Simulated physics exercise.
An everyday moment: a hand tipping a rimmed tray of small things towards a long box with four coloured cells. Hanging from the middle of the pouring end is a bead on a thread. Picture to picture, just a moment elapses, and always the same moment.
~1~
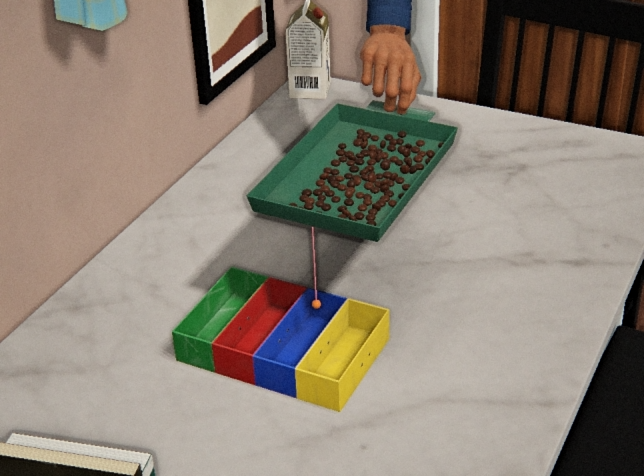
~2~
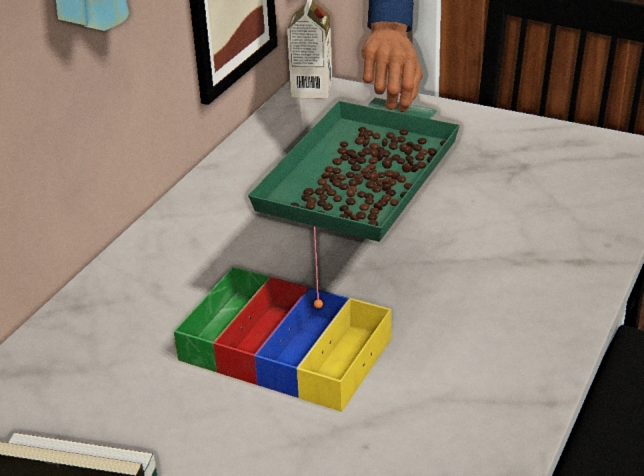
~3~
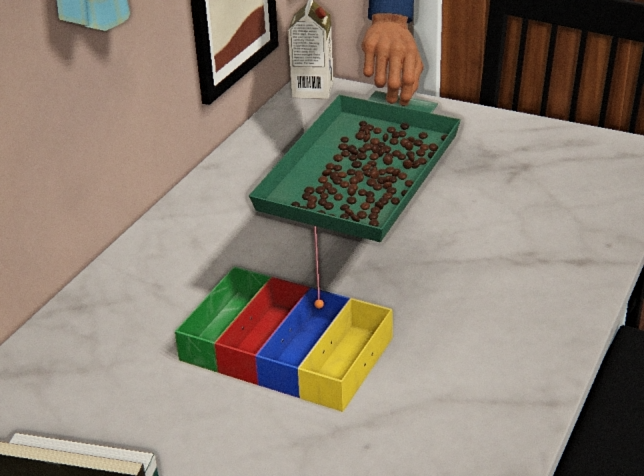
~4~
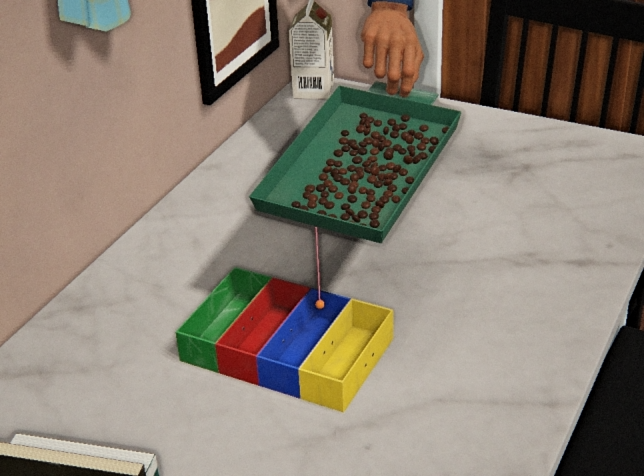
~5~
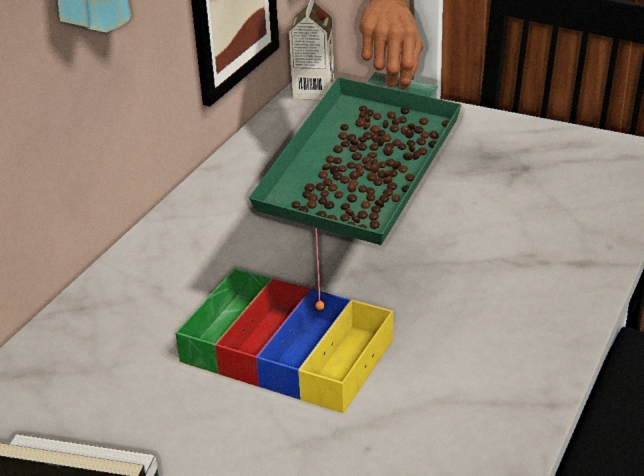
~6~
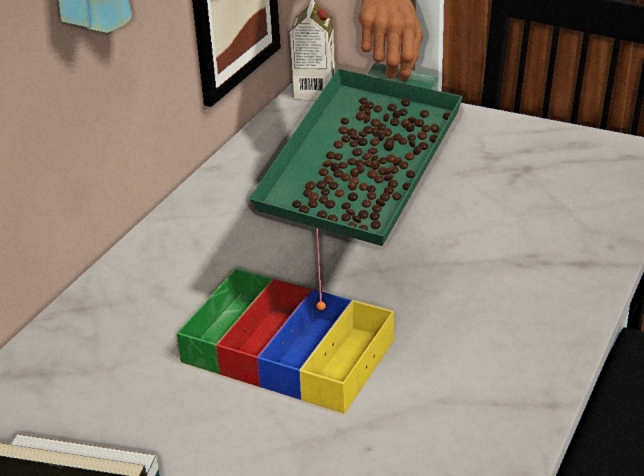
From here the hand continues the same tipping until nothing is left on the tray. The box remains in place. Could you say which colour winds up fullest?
The yellow cell winds up fullest.
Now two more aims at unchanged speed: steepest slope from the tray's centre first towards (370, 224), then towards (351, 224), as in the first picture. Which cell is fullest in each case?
Well, with the first heading it's the yellow cell, and with the second it's yellow.
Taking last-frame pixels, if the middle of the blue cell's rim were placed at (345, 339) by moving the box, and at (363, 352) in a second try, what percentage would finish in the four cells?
About 100 % and 100 %.
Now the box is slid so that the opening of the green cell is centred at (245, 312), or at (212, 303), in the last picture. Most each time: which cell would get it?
That yellow cell; the yellow cell.
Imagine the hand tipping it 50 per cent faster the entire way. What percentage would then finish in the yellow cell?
About 40 per cent.
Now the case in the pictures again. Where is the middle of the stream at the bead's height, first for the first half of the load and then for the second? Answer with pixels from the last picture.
(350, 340) first, (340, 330) later.
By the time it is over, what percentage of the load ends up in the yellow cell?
It comes to about 50 per cent of the load.
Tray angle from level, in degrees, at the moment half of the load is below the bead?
About 100 degrees.
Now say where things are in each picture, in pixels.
The first picture shows corners of the pouring end near (252, 194) and (377, 225), level; middle of the load near (365, 178), flat chocolate drops; bead on its thread near (316, 304); green cell near (194, 349); red cell near (234, 361); blue cell near (275, 374); yellow cell near (318, 387).
The second picture shows corners of the pouring end near (254, 194) and (379, 225), level; middle of the load near (367, 177).
The third picture shows corners of the pouring end near (254, 194) and (380, 226), tipped barely, lowest at the right corner; middle of the load near (368, 174).
The fourth picture shows corners of the pouring end near (255, 195) and (380, 228), tipped a little, lowest at the right corner; middle of the load near (369, 170).
The fifth picture shows corners of the pouring end near (254, 196) and (380, 230), tipped a little, lowest at the right corner; middle of the load near (368, 167).
The sixth picture shows corners of the pouring end near (255, 197) and (381, 232), tipped a little, lowest at the right corner; middle of the load near (369, 164); green cell near (198, 350); red cell near (238, 363); blue cell near (280, 376); yellow cell near (322, 389).
Shortly afterwards, tray tipped steeply; all but a few on the tray; only a few falling or outside the box.
Next, tray tipped right over; near half on the tray; near a quarter in the yellow cell; a little in the blue cell; near a quarter falling or outside the box.
Some moments later, tray tipped past a quarter turn; near half in the yellow cell; near a quarter in the blue cell; only a few in the red cell; near a quarter falling or outside the box.
In the end, tray tipped past a quarter turn; near half in the yellow cell; near a quarter in the blue cell; only a few in the red cell; none at all in the green cell; near a quarter outside the box.
